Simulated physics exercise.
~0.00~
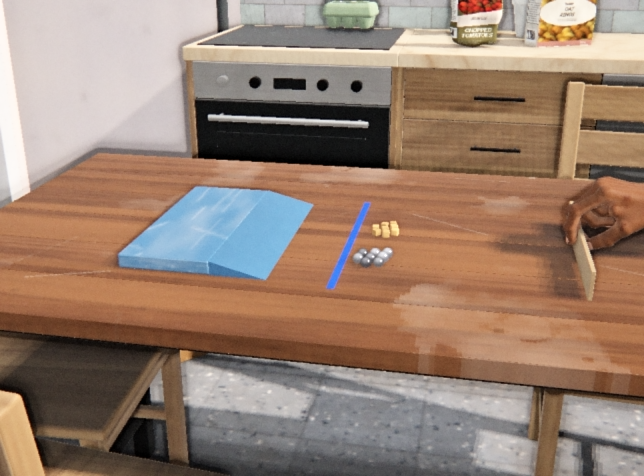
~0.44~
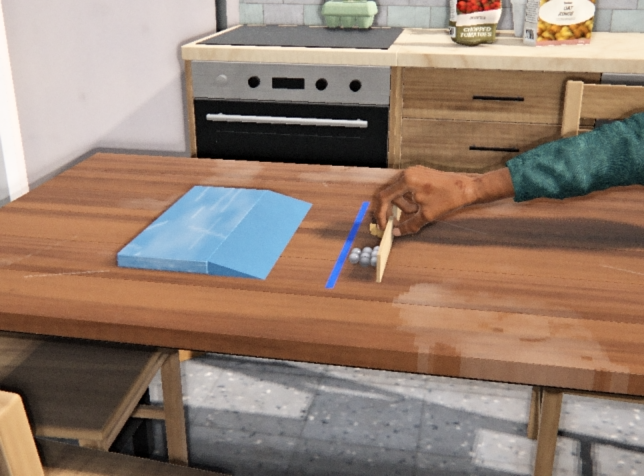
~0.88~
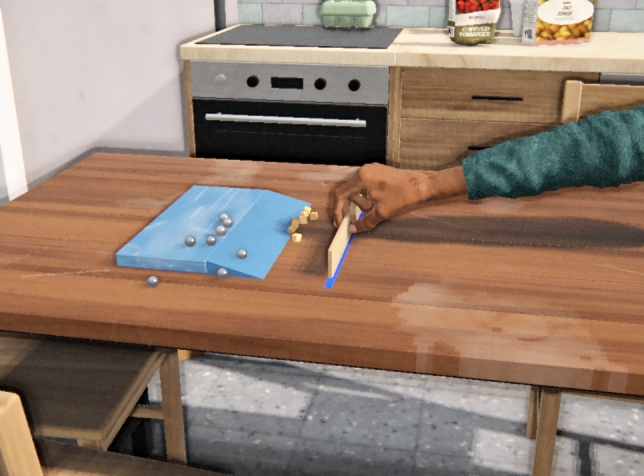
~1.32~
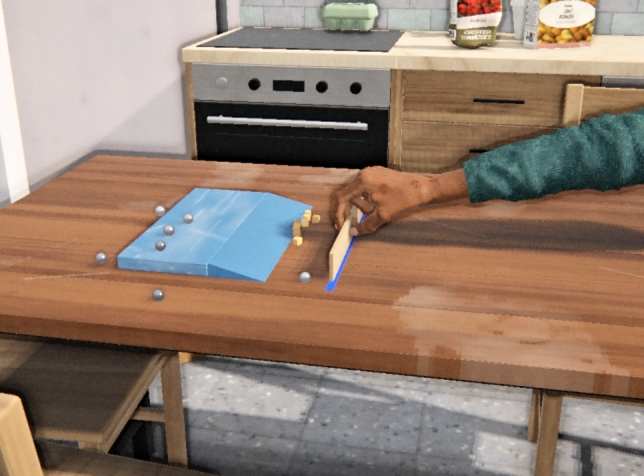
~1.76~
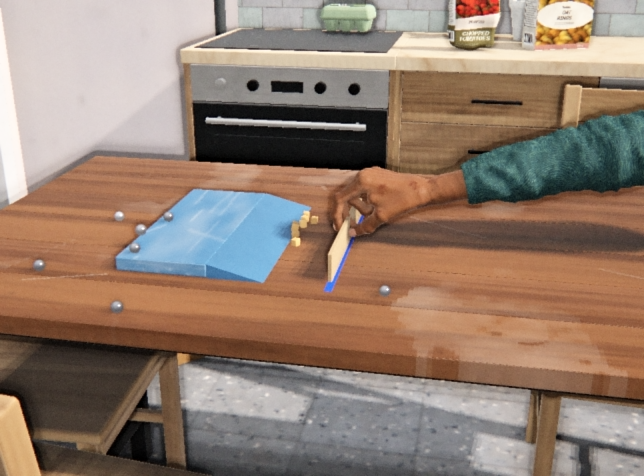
At the start, a hand at the right holds an upright piece of card on a wooden table, with small grey balls and yellowish pieces beside a line of blue tape and a blue ramp further left. The hand sweeps the card left, pushing both lots towards the tape, and stops there. The balls roll on up the ramp, while the yellowish pieces halt at its foot. Most of the balls pass over the top and spread onto the table beyond, but one rolls back right, past the tape. The yellowish pieces end still short of the ramp.
